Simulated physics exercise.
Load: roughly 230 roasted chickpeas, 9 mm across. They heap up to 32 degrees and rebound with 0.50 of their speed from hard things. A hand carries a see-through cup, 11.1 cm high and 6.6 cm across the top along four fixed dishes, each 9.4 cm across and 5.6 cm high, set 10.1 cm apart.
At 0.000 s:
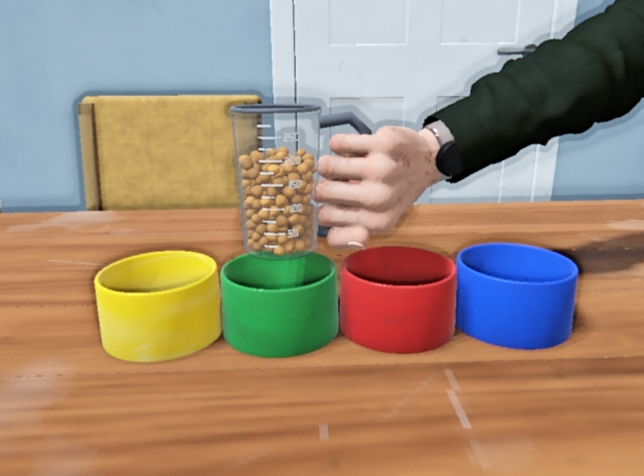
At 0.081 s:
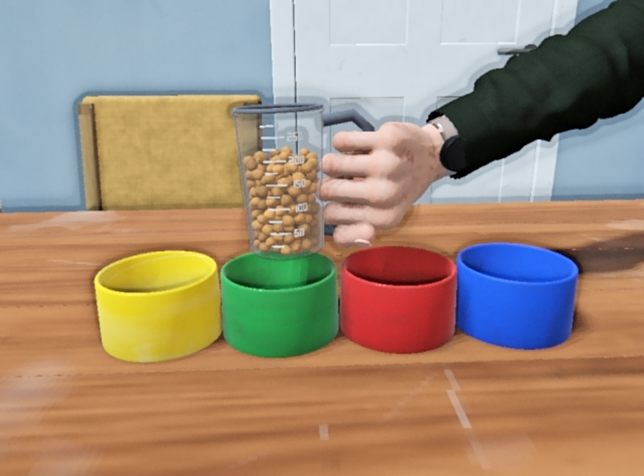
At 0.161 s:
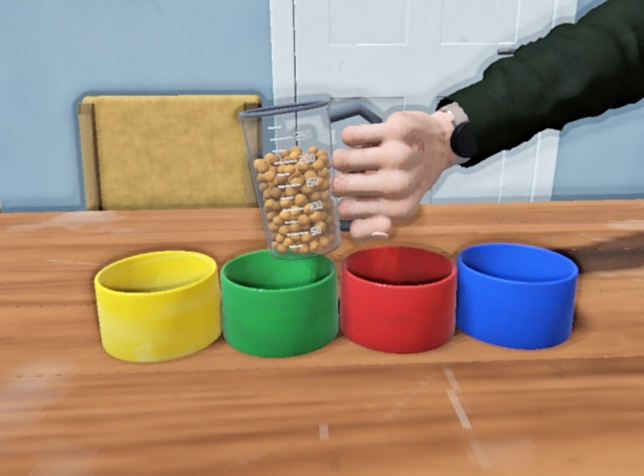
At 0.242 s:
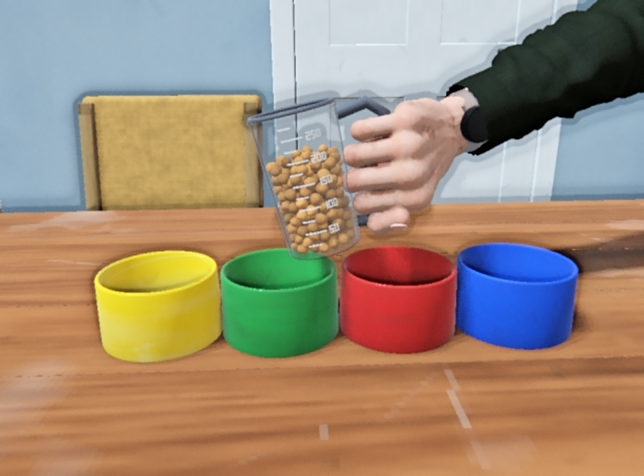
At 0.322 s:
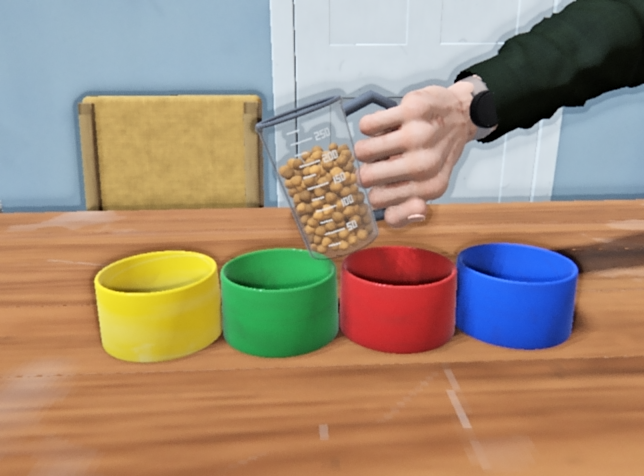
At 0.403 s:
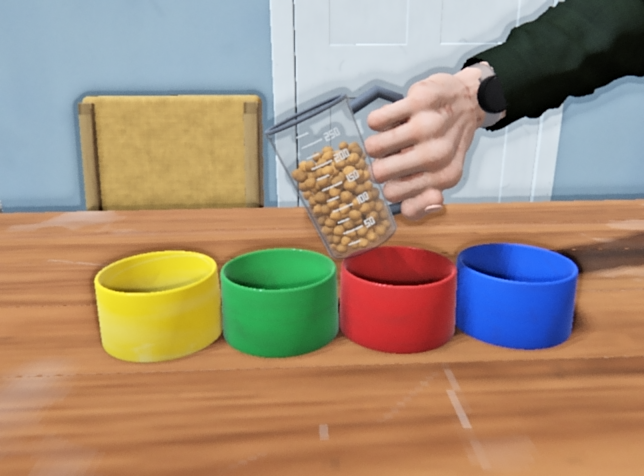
A hand in a dark green sleeve holds a clear cup of roasted chickpeas above a wooden table, seen from the front and slightly above, before a pale blue wall and white door. Yellow, green, red and blue dishes sit in a row from left to right, with a tan chair back behind. The hand shifts the cup slightly right while tilting it moderately leftward, the camera still.
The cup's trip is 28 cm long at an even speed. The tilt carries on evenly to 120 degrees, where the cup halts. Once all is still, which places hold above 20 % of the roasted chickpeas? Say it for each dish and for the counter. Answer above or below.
Red below, blue above, green below, yellow below, counter below.
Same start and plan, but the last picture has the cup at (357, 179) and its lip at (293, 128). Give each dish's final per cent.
Red 0, blue 100, green 0, yellow 0.
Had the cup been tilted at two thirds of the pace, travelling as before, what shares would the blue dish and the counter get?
Blue 100, counter 0.
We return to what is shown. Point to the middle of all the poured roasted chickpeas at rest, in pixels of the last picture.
Near (506, 297).
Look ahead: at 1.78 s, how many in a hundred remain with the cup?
Some 80 per cent of the load.
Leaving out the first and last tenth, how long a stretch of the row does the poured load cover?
Roughly 6 cm.
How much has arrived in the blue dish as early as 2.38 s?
Some 95 per cent.
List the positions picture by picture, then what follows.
Cup at (279, 181), tilt 0 degrees, lip at (232, 109), moved 0.0 cm; middle of the pieces at (283, 197); yellow dish at (158, 272); green dish at (279, 268); red dish at (398, 265); blue dish at (515, 262), in the first frame.
Cup at (283, 181), tilt 2 degrees, lip at (235, 110), moved 0.4 cm; middle of the pieces at (288, 197), in the second frame.
Cup at (295, 180), tilt 7 degrees, lip at (242, 115), moved 1.3 cm; middle of the pieces at (302, 196), in the third frame.
Cup at (309, 180), tilt 13 degrees, lip at (249, 120), moved 2.4 cm; middle of the pieces at (316, 195), in the fourth frame.
Cup at (322, 180), tilt 18 degrees, lip at (258, 126), moved 3.4 cm; middle of the pieces at (331, 194), in the fifth frame.
Cup at (335, 180), tilt 24 degrees, lip at (267, 133), moved 4.5 cm; middle of the pieces at (345, 193); yellow dish at (158, 272); green dish at (279, 268); red dish at (398, 265); blue dish at (515, 262). Its pace works out near 70 degrees a second; the hand travels 13 cm a second, in the sixth frame.
After 1.23 s, tilt 82 degrees; cup holds 100 %.
Then, at 1.78 s, tilt 119 degrees; cup holds 80 %, red 5 %, blue 15 %.
After 2.38 s, tilt 120 degrees; cup holds 0 %, red 5 %, blue 95 %.
In the end, at 2.7 s, red 5 %, blue 95 %, green 0 %, yellow 0 %, counter 5 %.
